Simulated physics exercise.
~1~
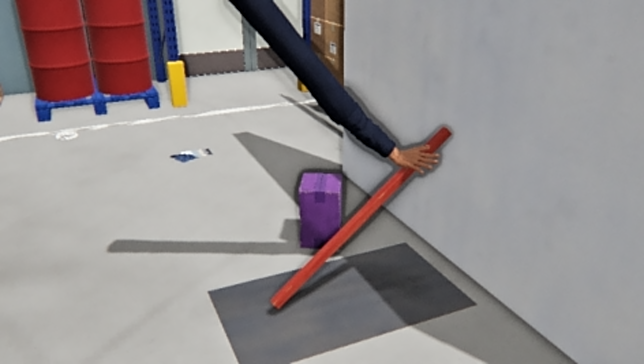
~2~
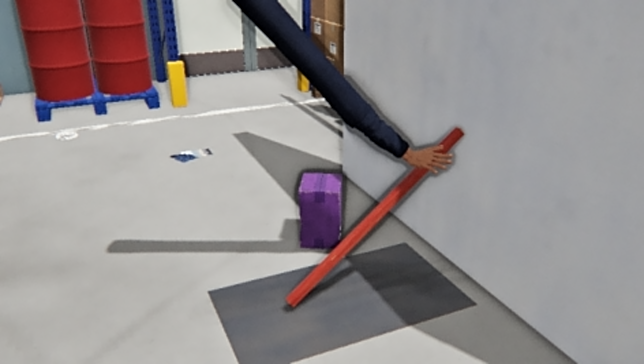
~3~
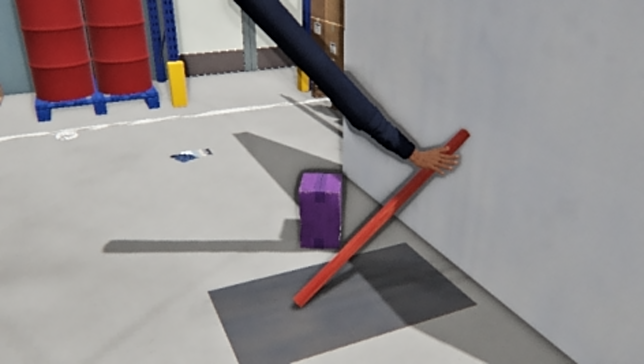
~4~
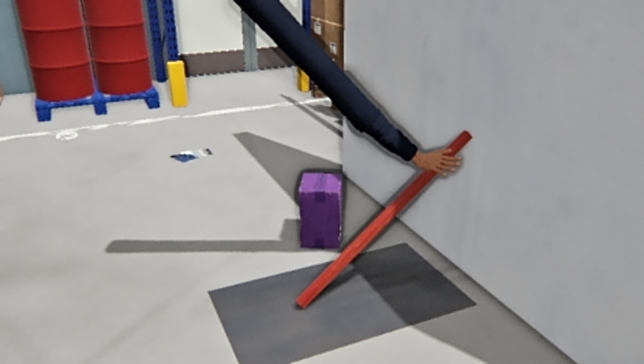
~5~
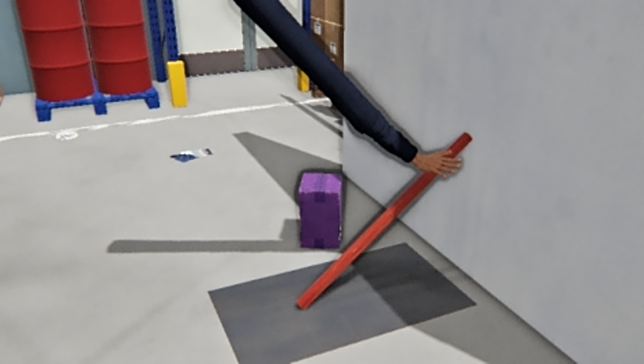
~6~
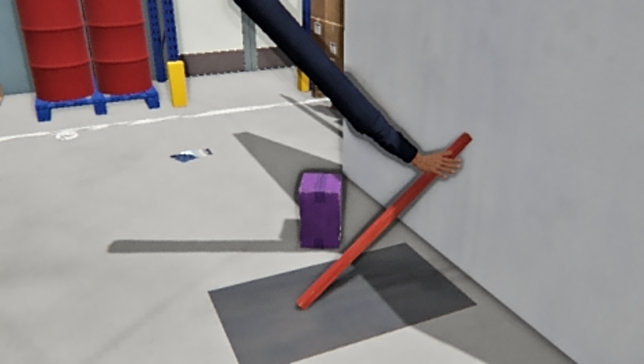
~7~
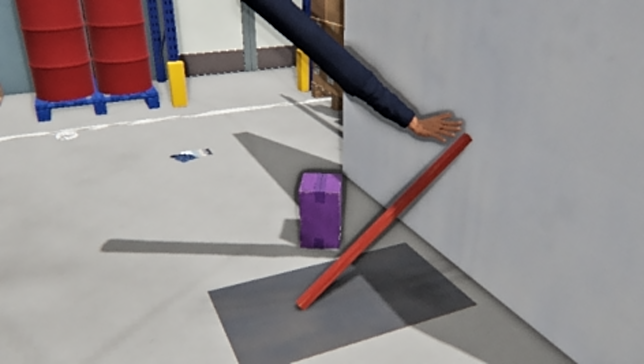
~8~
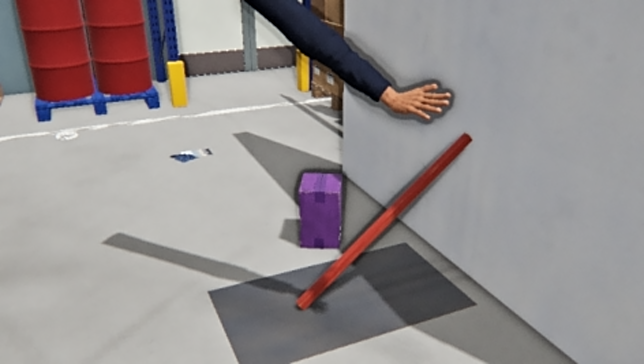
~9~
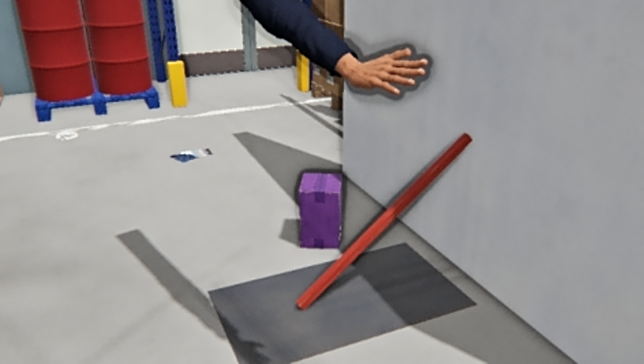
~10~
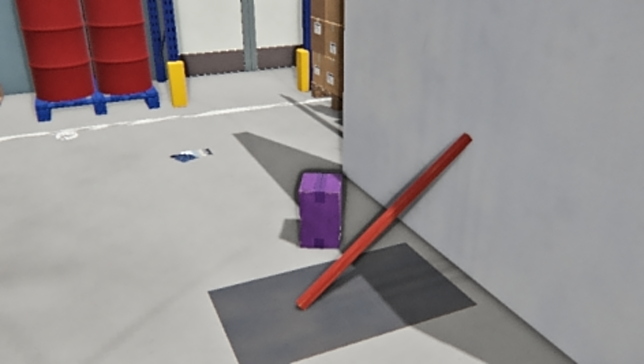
In this clip, a hand slides a slanted red pole slightly right against a gray wall, beside a purple box on the floor, and holds it there. The fingers then let go and the arm withdraws out of view, leaving the pole leaning and the box in place.
